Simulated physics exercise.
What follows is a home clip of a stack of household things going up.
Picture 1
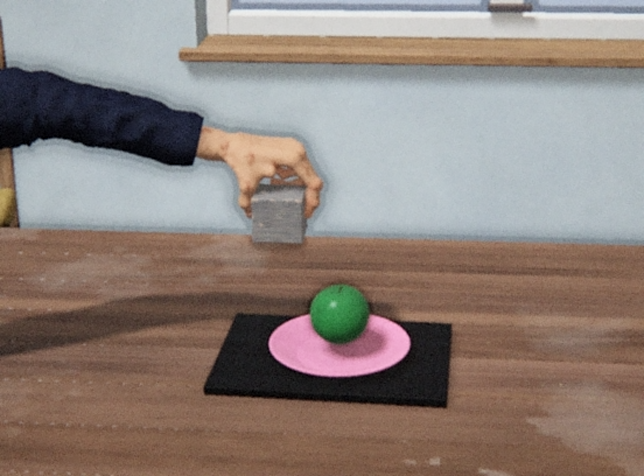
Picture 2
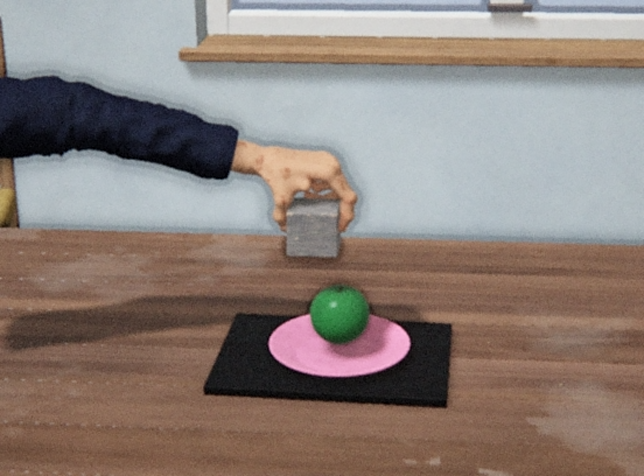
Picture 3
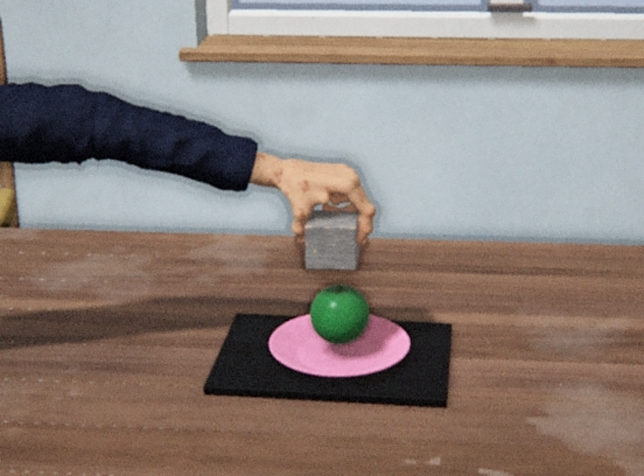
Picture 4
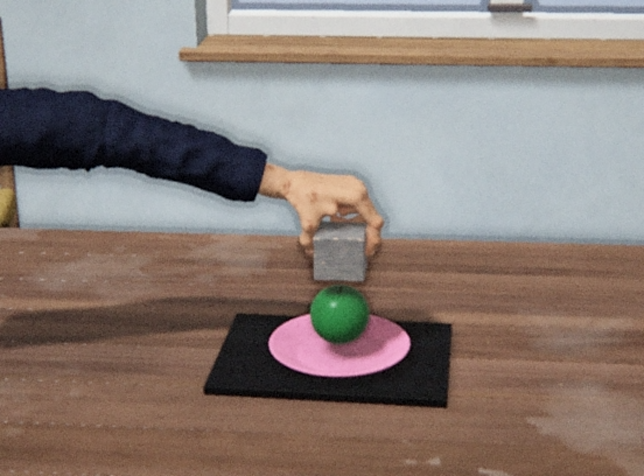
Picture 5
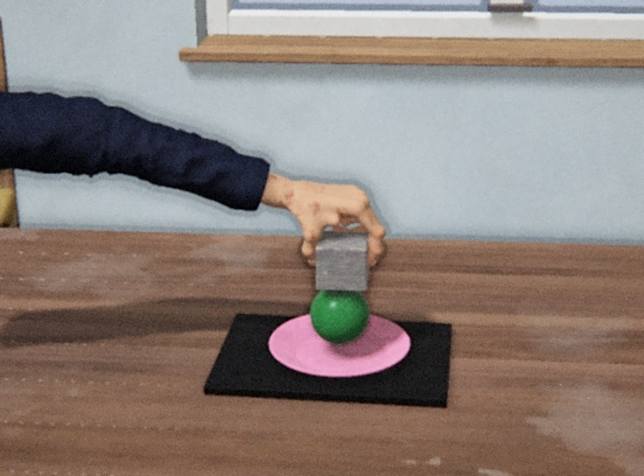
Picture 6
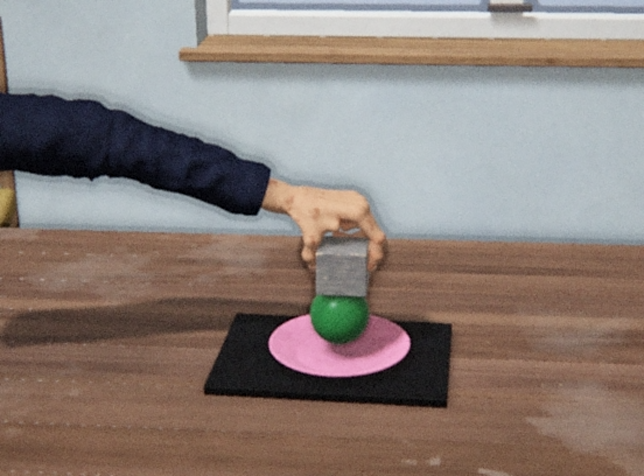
On a brown wooden table before a pale blue wall and a window with a wooden sill, everything is seen from the front, slightly above, by a still camera. A green apple sits on a pink plate over a black board near the centre. From the left, a dark-sleeved arm moves a grey block rightward and down, slowing as the hand, still gripping it, brings it onto the apple's top.
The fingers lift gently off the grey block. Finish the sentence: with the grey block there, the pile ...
The pile topples.
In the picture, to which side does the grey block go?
Rightward.
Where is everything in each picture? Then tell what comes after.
In the first frame, coming down; grey block (280, 213); green apple (339, 314).
In the second frame, coming down; grey block (315, 227); pink plate (340, 349).
In the third frame, coming down; grey block (333, 239); black board (334, 357).
In the fourth frame, coming down; grey block (341, 251); green apple (339, 314).
In the fifth frame, coming down; grey block (343, 261); pink plate (340, 349).
In the sixth frame, in place under the hand; grey block (343, 266); black board (334, 357).
Then, 0.60 s past the last view, grey block now fallen.
Then, 0.70 s past the last view, things are still on the move.
Finally, fallen, grey block; the other 3 still in place. Final places as the last picture's camera would see them, grey block near (557, 351). The pile comes apart.
